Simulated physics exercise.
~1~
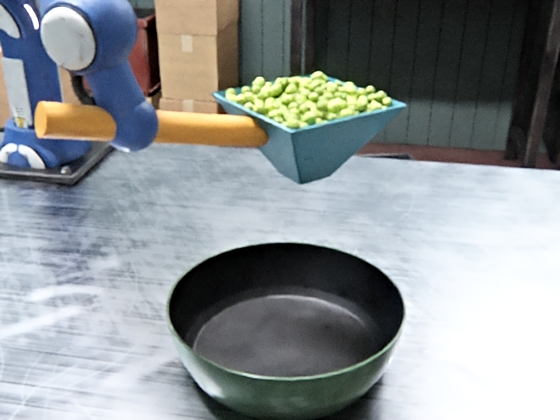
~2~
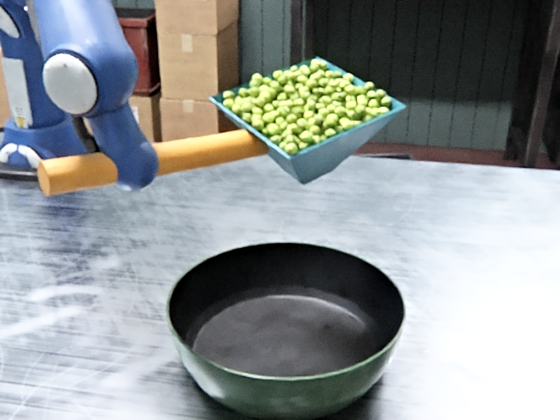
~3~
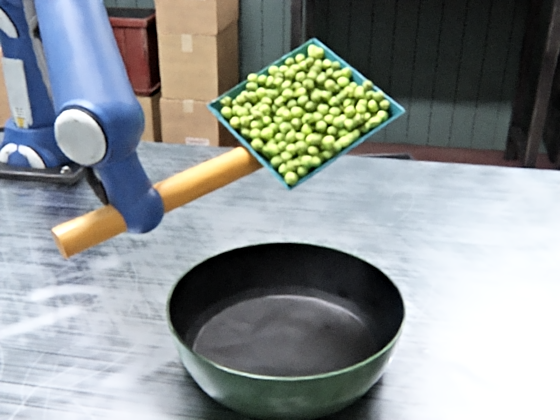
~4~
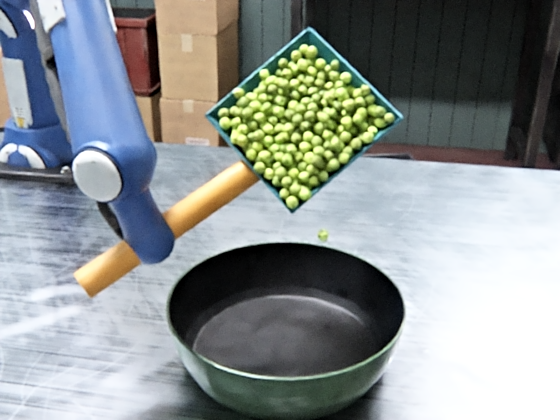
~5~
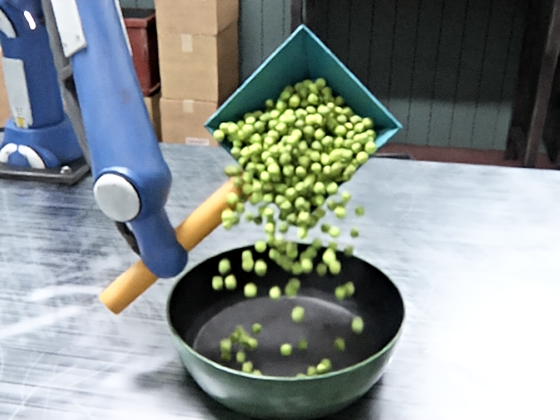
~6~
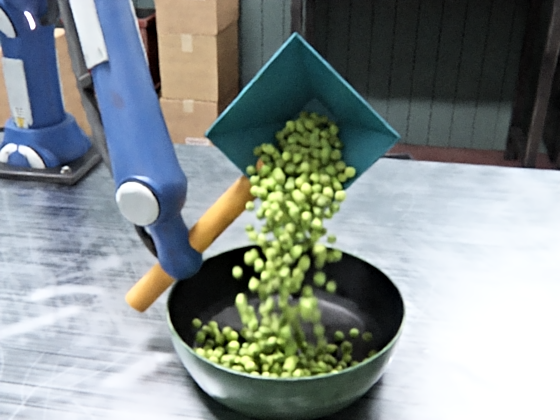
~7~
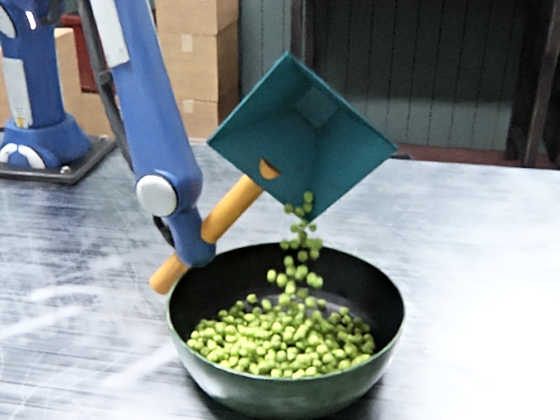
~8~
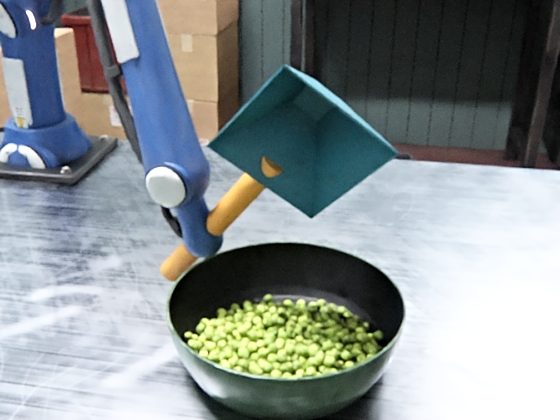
In the video, a blue robot arm holding a teal scoop by its wooden-coloured handle tips a heap of green peas into a dark pan on the table below, until the scoop is empty and the peas lie piled in the pan.
